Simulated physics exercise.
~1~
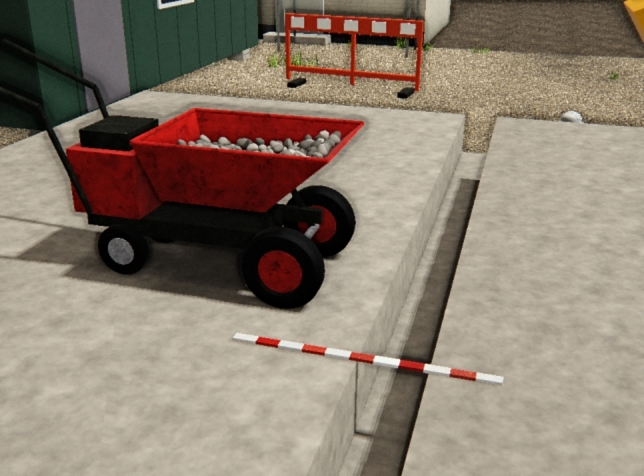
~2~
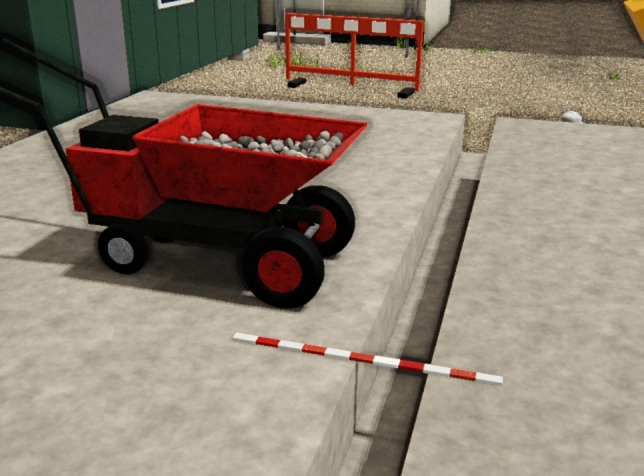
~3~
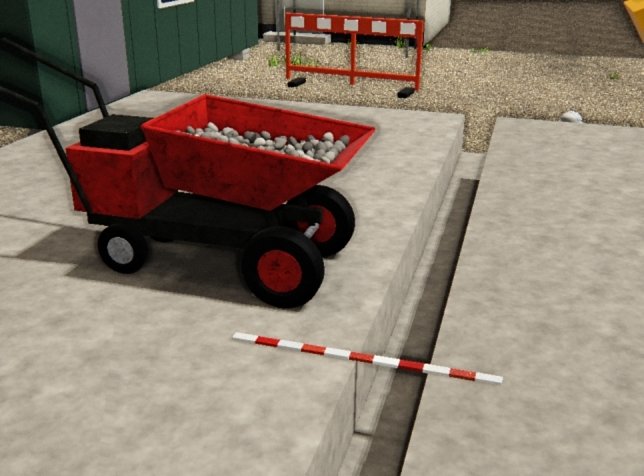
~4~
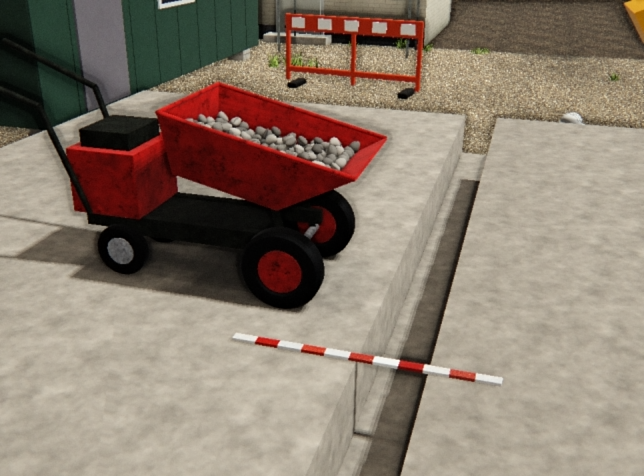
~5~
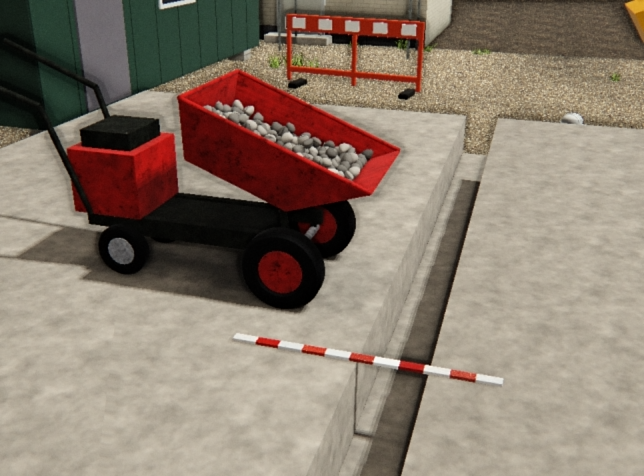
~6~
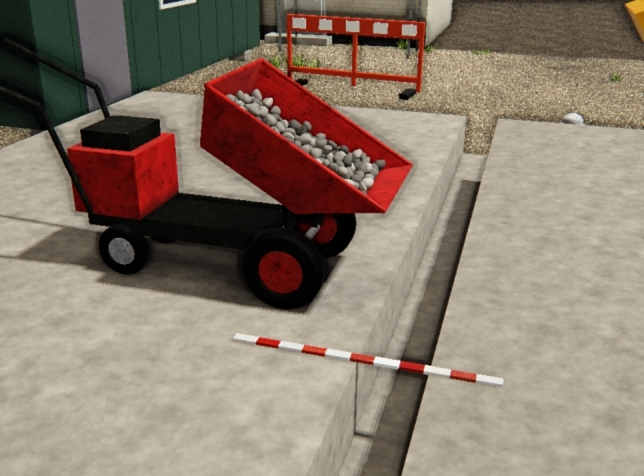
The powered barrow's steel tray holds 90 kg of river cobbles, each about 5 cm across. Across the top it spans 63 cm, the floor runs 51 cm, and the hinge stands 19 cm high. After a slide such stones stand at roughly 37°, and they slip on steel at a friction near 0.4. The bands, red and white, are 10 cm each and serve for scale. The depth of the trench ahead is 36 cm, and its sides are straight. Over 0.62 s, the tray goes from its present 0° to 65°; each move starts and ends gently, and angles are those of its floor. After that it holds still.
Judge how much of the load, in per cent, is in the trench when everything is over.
I judge it at about 21 per cent.
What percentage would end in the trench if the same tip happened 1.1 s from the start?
Something close to 35 per cent.
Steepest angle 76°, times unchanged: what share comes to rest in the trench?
It would be near 35 per cent.
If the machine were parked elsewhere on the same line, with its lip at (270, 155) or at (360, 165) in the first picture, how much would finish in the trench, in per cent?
First some 85, then 0 per cent.
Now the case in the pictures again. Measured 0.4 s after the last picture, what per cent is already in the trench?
By that moment, roughly 10 per cent of the load.
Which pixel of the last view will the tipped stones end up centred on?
Roughly at pixel (501, 305).
Then, 0.2 s after the last picture the floor is at 54°, 100 % in the tray; the foremost stones are at (396, 223).
Then, 0.4 s after the last picture the floor is at 65°, 83 % in the tray, 8 % in the trench, 9 % past the trench; the foremost stones are at (470, 289).
Then, 0.8 s after the last picture the floor is at 65°, 15 % in the tray, 11 % in the trench, 74 % past the trench; the foremost stones are at (627, 328).
Then, 2.7 s after the last picture the floor is at 65°, 0 % in the tray, 21 % in the trench, 79 % past the trench; the foremost stones are past the picture's edge.
